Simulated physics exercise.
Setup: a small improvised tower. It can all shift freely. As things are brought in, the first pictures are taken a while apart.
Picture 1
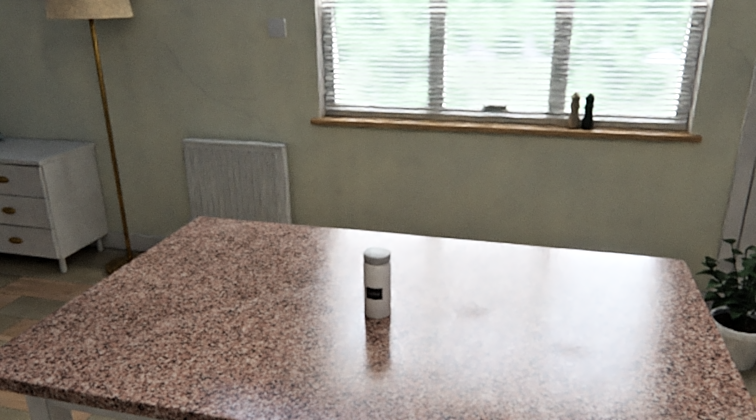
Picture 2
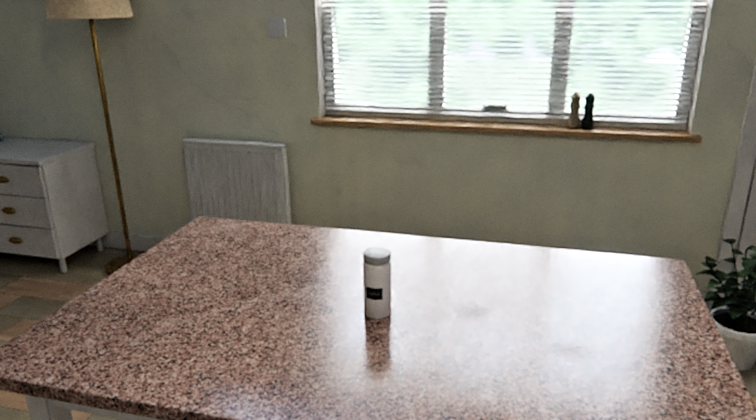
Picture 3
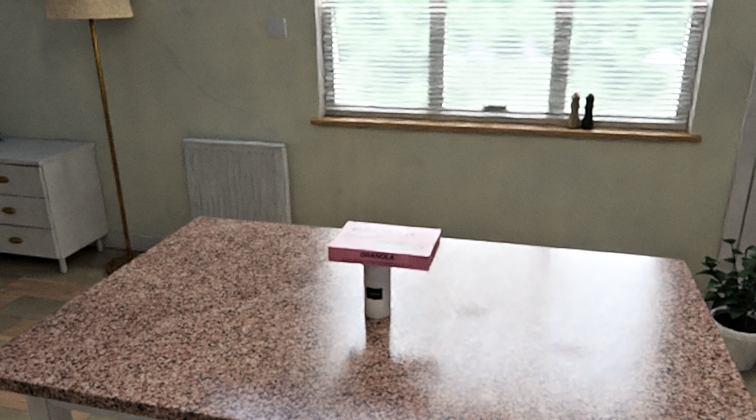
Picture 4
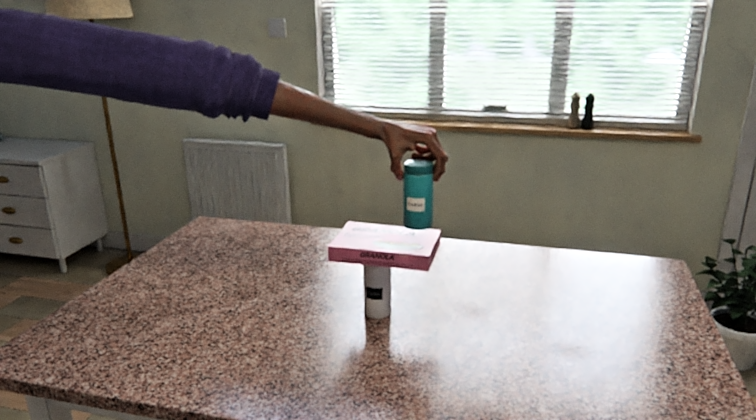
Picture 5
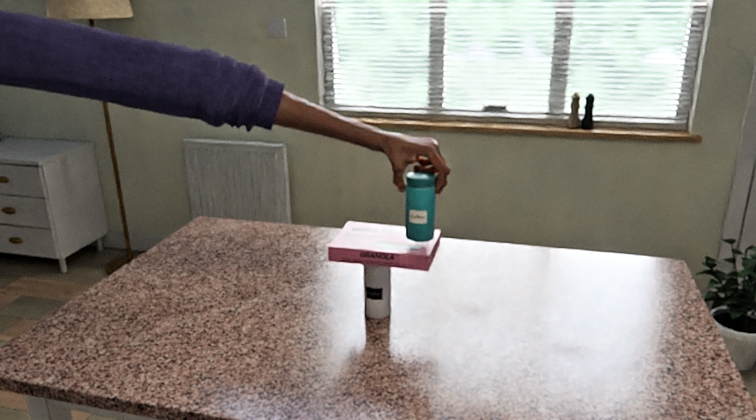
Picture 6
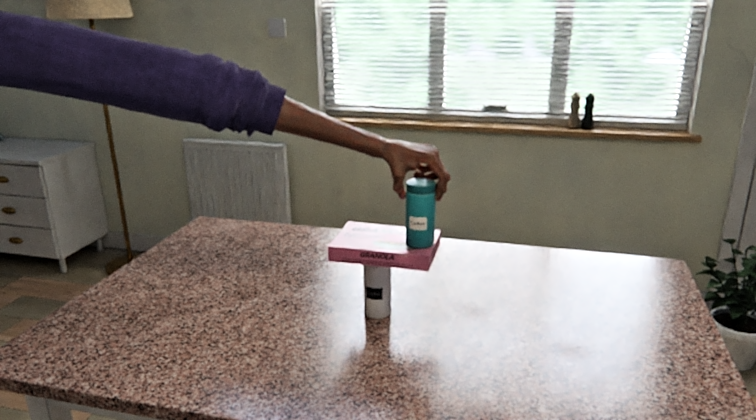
On a speckled table, a pink box appears atop a white jar before a hand lowers a turquoise jar onto it.
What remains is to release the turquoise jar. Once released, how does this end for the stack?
I predict the stack won't bear it.
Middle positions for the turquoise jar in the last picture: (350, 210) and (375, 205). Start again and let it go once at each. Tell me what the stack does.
It does not fall the first time and does not fall the second time.
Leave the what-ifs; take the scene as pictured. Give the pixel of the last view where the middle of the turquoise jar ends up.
Look near (476, 323) in the final picture.
Then, 0.30 s later than the last frame, turquoise jar now fallen; pink packet tilted by 34°.
Then, 0.40 s later than the last frame, pink packet tilted by 72°.
Then, 0.50 s later than the last frame, pink packet now fallen.
Then, 0.70 s later than the last frame, things are still on the move.
When it is over, fallen, pink packet and turquoise jar; white jar as before. End places, in pixels of the last picture, turquoise jar near (476, 323). The stack comes apart.
